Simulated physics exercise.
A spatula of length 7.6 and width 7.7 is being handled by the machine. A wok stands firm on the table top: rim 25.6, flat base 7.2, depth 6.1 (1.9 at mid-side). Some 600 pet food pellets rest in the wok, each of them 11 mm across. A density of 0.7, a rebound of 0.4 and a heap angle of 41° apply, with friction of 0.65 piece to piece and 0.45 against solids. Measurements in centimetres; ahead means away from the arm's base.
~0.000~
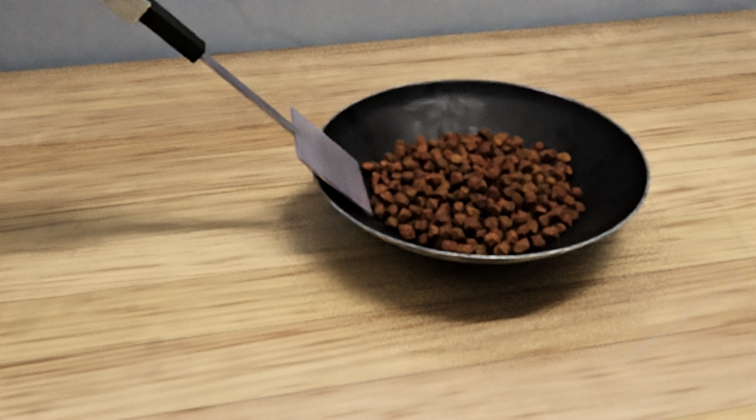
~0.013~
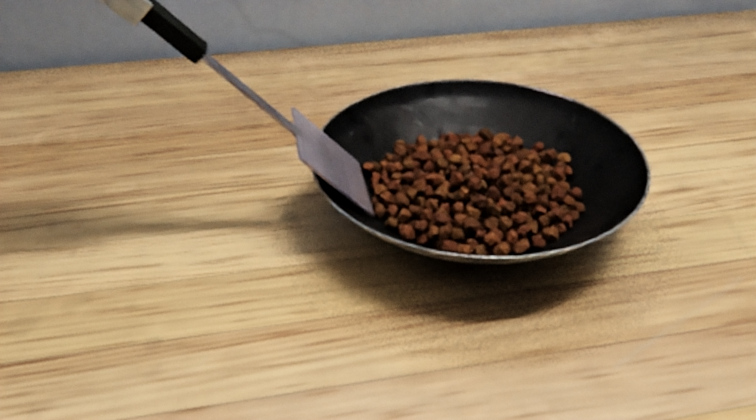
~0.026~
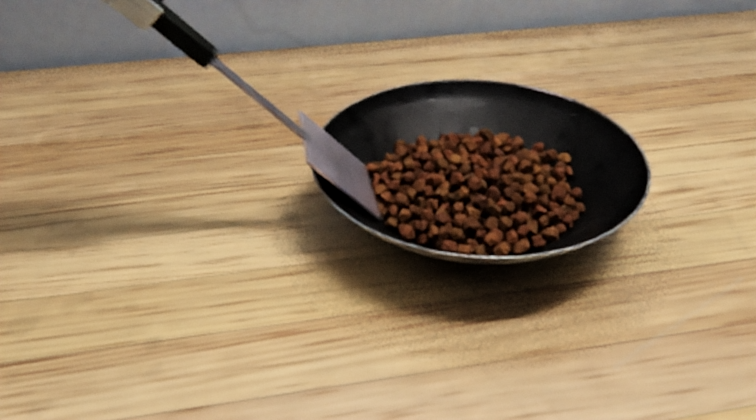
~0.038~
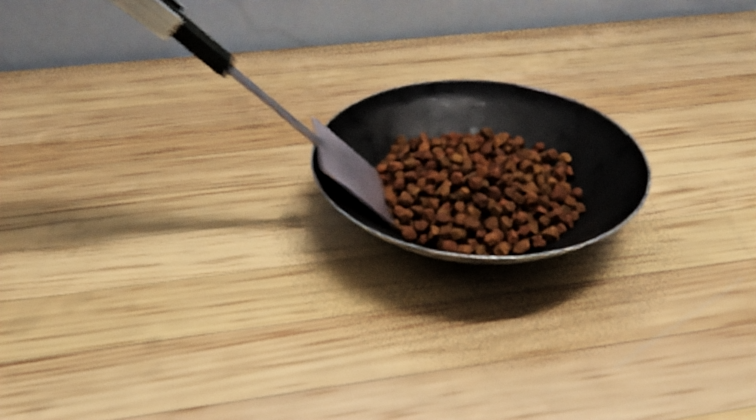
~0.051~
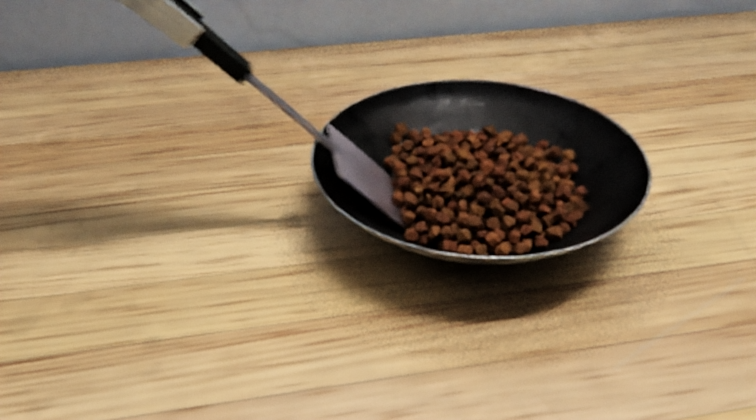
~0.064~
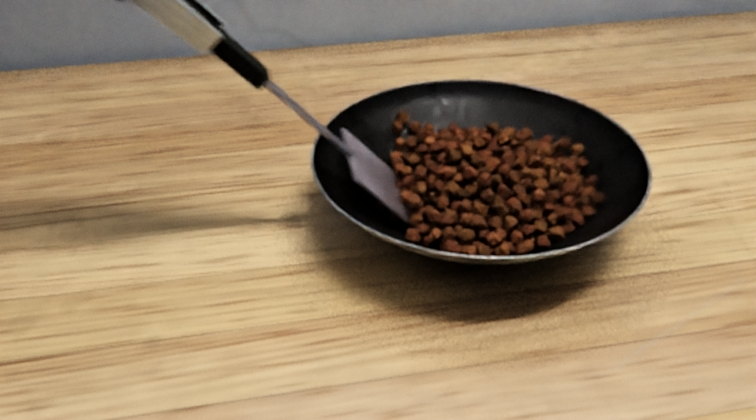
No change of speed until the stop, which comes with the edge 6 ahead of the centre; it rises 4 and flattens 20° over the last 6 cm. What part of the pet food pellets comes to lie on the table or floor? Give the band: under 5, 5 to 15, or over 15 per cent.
Over 15 per cent.
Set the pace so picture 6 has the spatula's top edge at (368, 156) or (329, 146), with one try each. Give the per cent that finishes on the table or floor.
Estimates: About 40 %, about 15 %.
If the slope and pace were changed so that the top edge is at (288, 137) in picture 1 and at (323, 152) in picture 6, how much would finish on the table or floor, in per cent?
My guess would be close to 10 per cent.
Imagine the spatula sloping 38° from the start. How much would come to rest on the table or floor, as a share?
Roughly 25 per cent.
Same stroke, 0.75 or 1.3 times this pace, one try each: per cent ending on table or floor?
Try one about 15 %, try two about 35 %.
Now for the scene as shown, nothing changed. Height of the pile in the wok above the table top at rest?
Height at rest: Roughly 7.5 cm.
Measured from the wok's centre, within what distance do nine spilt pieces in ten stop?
It comes out at close to 25 centimetres.
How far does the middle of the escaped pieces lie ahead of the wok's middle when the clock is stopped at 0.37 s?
Some 18 centimetres ahead.
By 0.11 s, sloping 49°, highest piece 7 above the table; 602 in the wok.
By 0.15 s, sloping 41°, highest piece 8 above the table; 596 in the wok, 6 on the blade or in flight.
By 0.37 s, sloping 29°, highest piece 9 above the table; 447 in the wok, 99 on the table or floor, 56 on the blade or in flight.
By 1.42 s, sloping 29°, highest piece 7 above the table; 443 in the wok, 159 on the table or floor.
Final count, 443 in the wok, 159 on the table or floor. That is 26 % on the table or floor.
